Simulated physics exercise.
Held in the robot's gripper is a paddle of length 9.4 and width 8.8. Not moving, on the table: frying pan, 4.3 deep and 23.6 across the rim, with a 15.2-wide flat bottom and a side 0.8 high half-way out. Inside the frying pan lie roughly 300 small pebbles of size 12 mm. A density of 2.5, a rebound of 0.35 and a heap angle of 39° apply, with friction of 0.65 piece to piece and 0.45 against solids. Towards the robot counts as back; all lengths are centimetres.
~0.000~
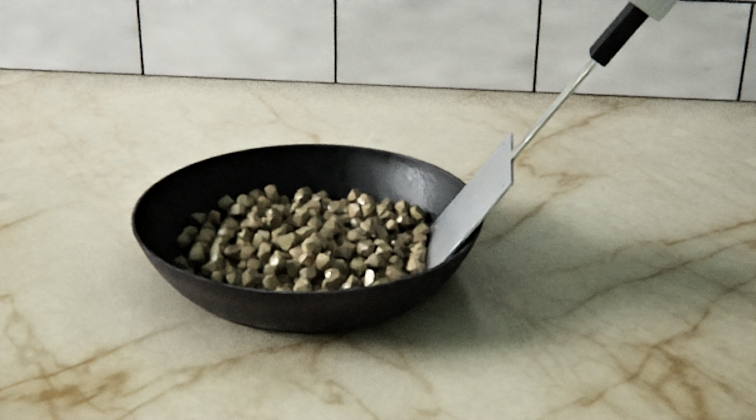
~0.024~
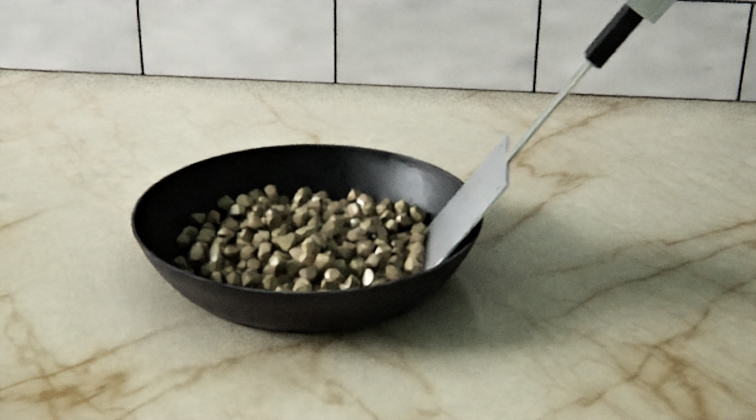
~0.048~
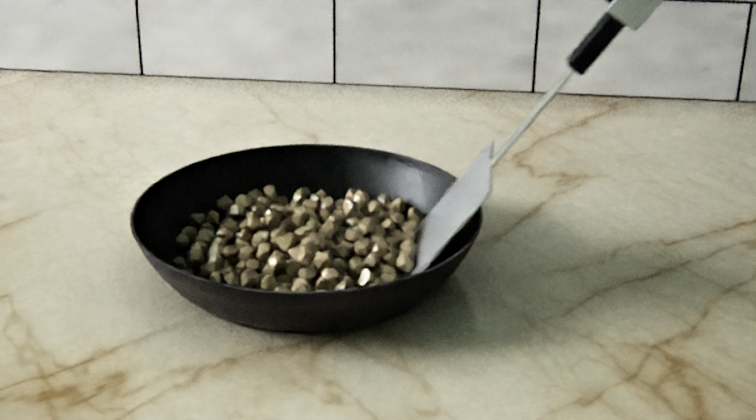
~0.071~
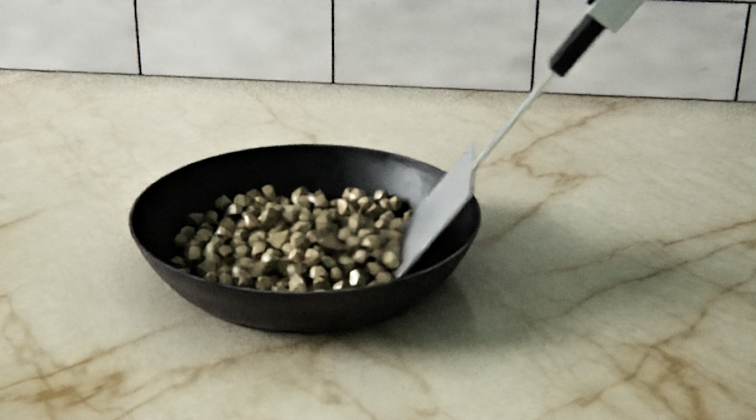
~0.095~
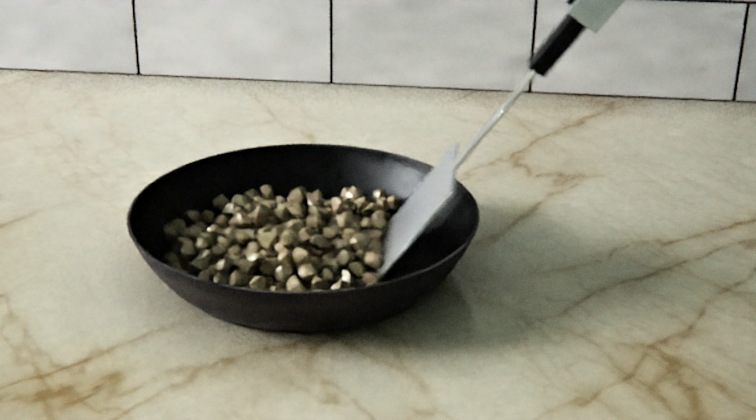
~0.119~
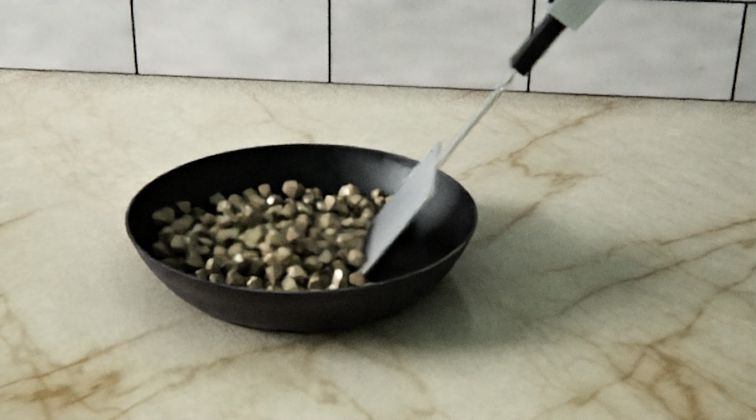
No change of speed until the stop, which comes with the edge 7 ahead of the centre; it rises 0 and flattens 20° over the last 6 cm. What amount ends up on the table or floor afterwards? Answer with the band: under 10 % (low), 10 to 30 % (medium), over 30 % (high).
Medium, 10 to 30 %.
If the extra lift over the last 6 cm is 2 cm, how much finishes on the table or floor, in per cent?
You'd expect near 15 percent of it there.
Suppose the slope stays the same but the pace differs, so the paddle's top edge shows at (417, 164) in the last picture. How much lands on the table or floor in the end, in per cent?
My guess is around 15 percent.
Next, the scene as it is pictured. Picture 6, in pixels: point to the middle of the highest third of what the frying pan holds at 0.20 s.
Around (194, 225).
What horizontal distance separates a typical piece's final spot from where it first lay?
It comes to some 7 cm.
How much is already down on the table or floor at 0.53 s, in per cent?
Around 15 percent.
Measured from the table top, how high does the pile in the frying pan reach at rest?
Some 6.0 cm above the table.
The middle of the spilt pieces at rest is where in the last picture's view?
(107, 236), roughly.
After 0.20 s, sloping 55°, highest piece 6 above the table; 297 in the frying pan.
After 0.29 s, sloping 45°, highest piece 7 above the table; 281 in the frying pan, 16 on the blade or in flight.
After 0.53 s, sloping 35°, highest piece 6 above the table; 252 in the frying pan, 45 on the table or floor.
After 1.58 s, sloping 35°, highest piece 6 above the table; 252 in the frying pan, 45 on the table or floor.
At rest, 252 in the frying pan, 45 on the table or floor. That is 15 % on the table or floor.
